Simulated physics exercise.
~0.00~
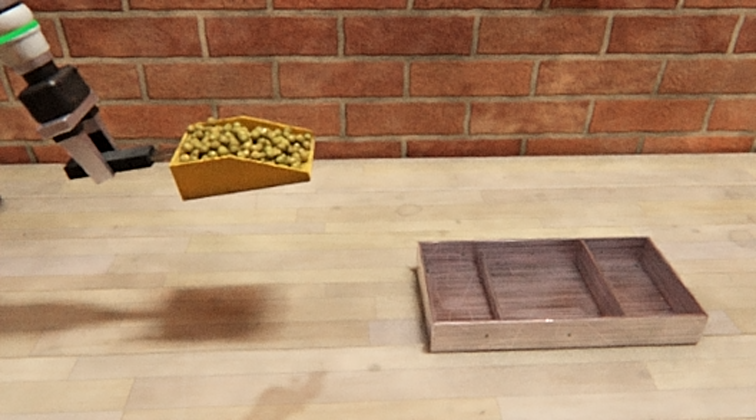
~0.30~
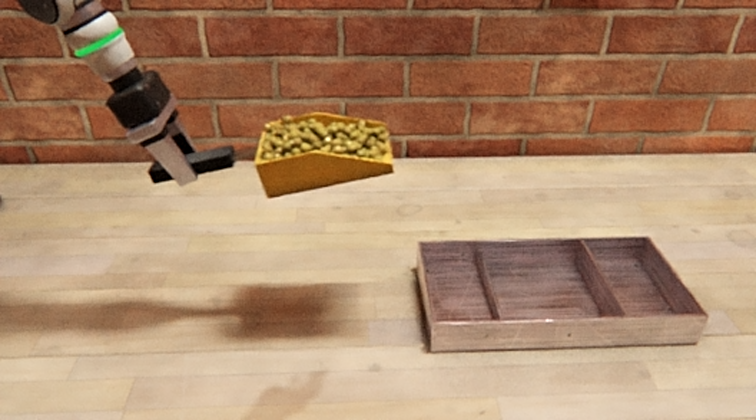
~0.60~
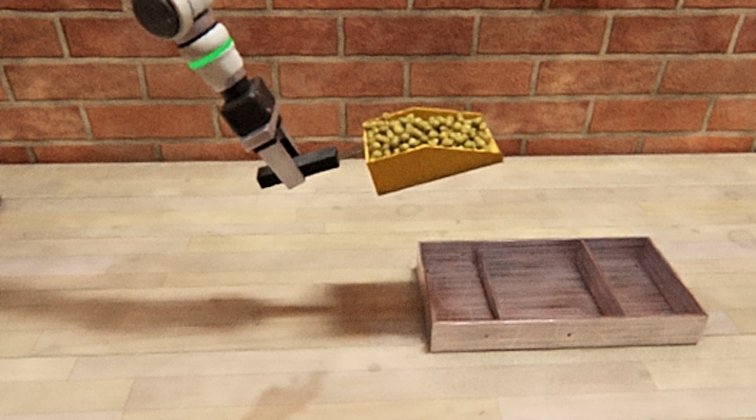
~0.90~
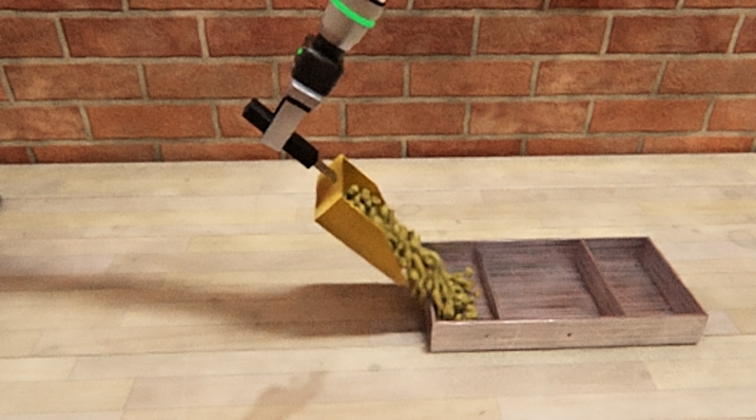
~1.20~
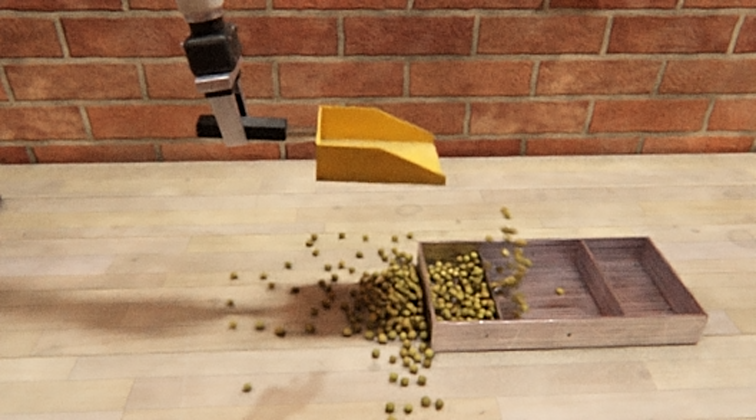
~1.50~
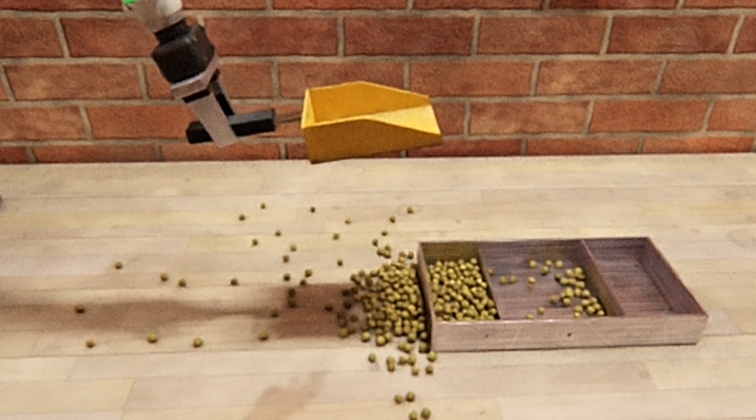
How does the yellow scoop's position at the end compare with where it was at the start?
At the end the scoop is clearly farther to the right and a little higher than at the start. It began over the left part of the table and finishes above the area just left of the tray.
A robot arm carries a scoop right, pours beads into and beside a tray, then withdraws.
